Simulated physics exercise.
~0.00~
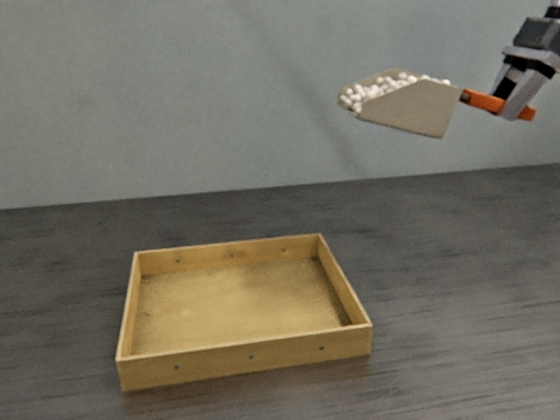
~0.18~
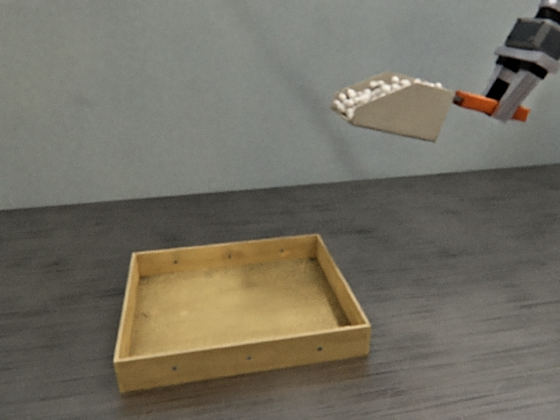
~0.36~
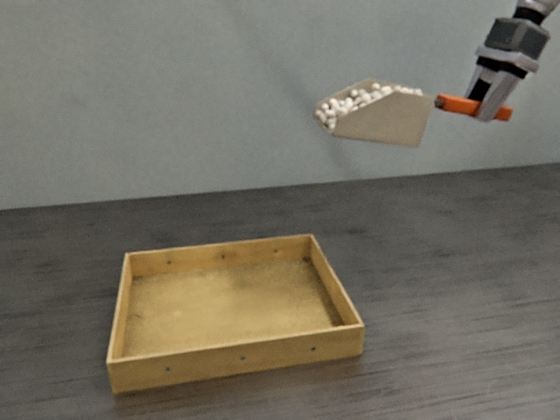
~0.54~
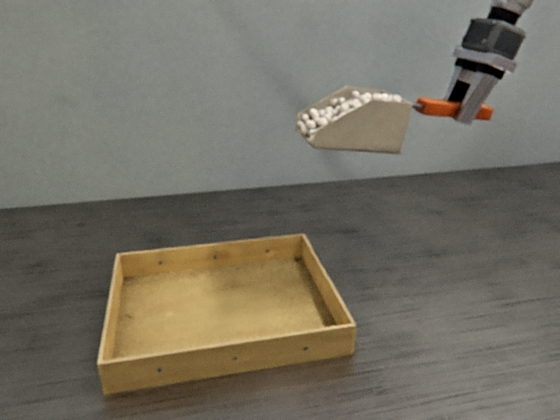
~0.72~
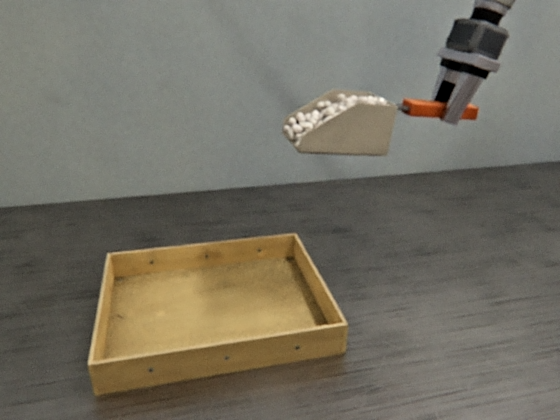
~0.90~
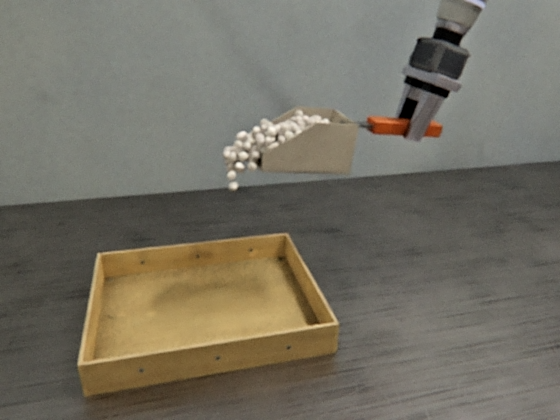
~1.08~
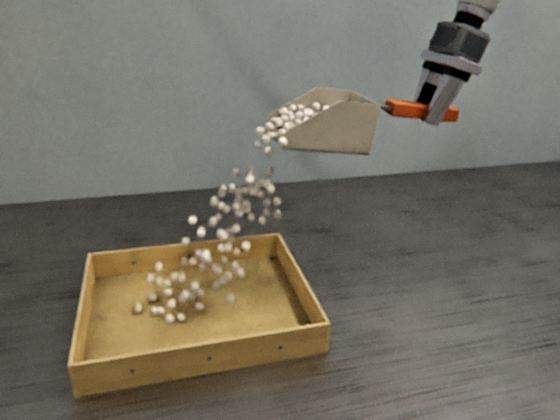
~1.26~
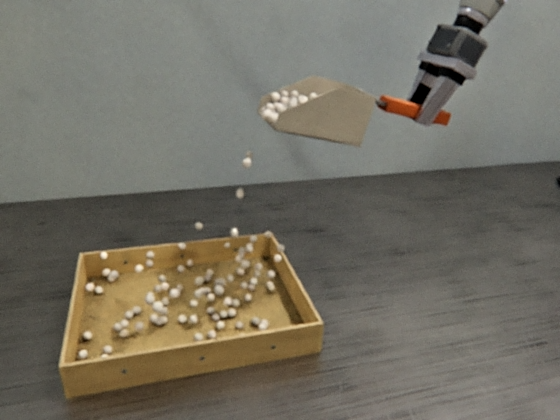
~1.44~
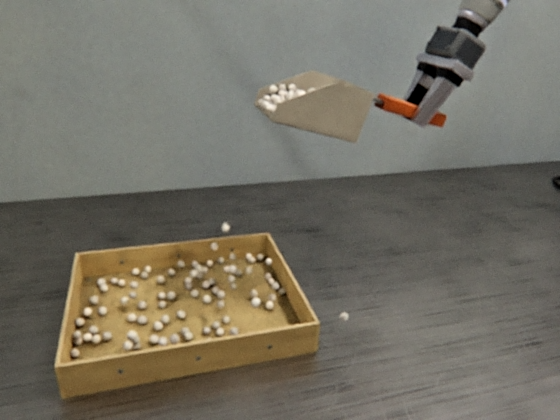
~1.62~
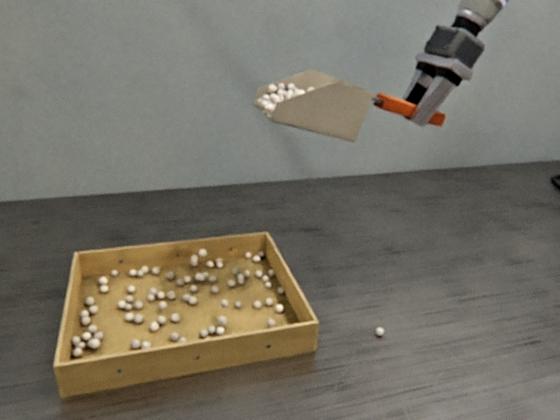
White beads spilling from a scoop held by a robot arm, scattering across a wooden tray, one settling on the dark table.
